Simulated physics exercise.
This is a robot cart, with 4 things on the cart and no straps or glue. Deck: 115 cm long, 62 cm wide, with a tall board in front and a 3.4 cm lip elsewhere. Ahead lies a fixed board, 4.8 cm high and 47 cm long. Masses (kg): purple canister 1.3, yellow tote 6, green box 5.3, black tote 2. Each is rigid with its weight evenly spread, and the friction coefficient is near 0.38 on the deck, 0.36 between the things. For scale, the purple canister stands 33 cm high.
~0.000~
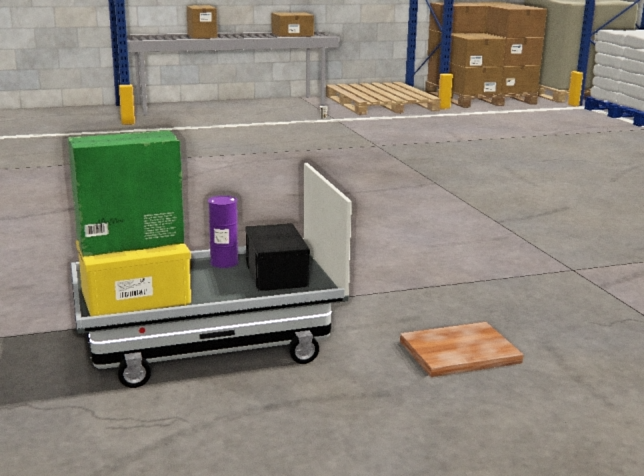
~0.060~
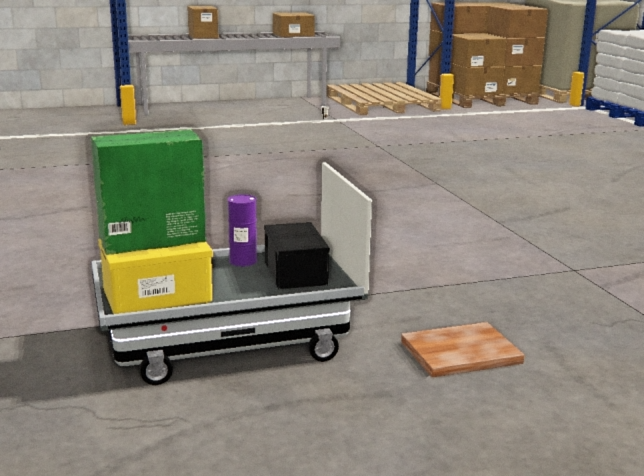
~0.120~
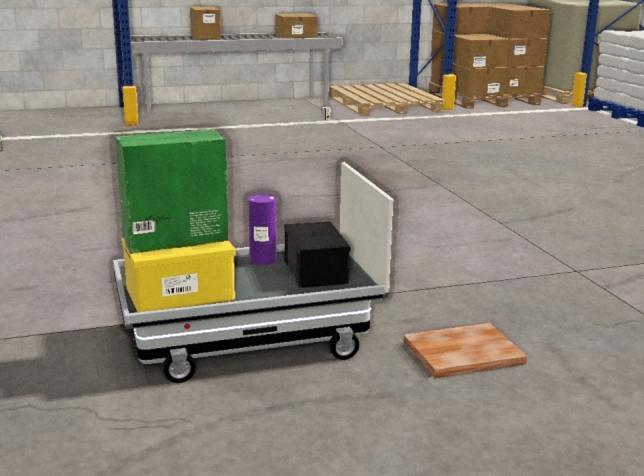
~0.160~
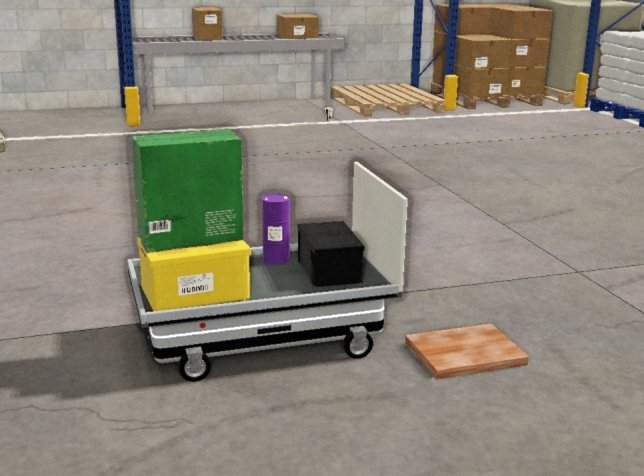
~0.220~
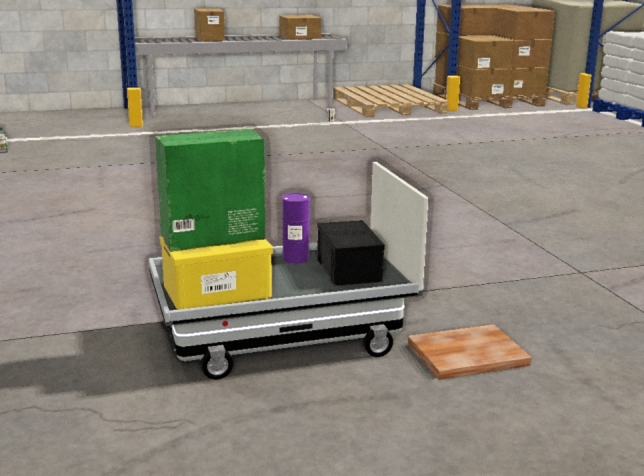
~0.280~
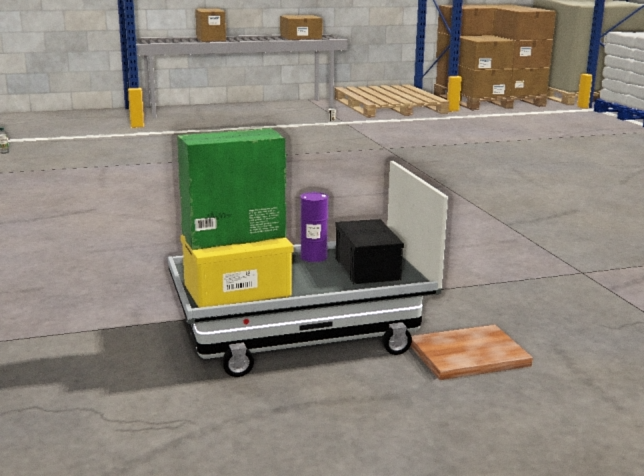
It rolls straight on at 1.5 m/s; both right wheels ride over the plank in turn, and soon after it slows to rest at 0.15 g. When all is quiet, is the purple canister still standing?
The purple canister keeps standing.
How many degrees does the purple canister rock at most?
About 6°.
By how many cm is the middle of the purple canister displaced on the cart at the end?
Some 0 cm.
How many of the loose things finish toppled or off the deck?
That comes to 1.
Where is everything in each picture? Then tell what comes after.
In the first picture, cart 0 cm along; purple canister (224, 232); yellow tote (134, 273).
In the second picture, cart 9 cm along; black tote (296, 255); yellow tote (156, 271).
In the third picture, cart 18 cm along; green box (173, 190); black tote (316, 254).
In the fourth picture, cart 24 cm along; yellow tote (194, 269); green box (189, 190).
In the fifth picture, cart 33 cm along; black tote (349, 252); yellow tote (216, 268).
In the sixth picture, cart 42 cm along; purple canister (314, 227); green box (233, 188).
Around 0.68 s, cart 102 cm along; black tote shifted 4 cm; green box shifted 4 cm; yellow tote shifted 2 cm.
Around 1.28 s, cart 192 cm along; green box at 29° to upright; black tote shifted 4 cm; yellow tote shifted 3 cm.
Around 1.78 s, cart 252 cm along; green box now off the deck; black tote shifted 4 cm; yellow tote shifted 3 cm.
Finally (2.8 s), off the deck and tipped over, green box; the other 3 still in place (within 10 cm).
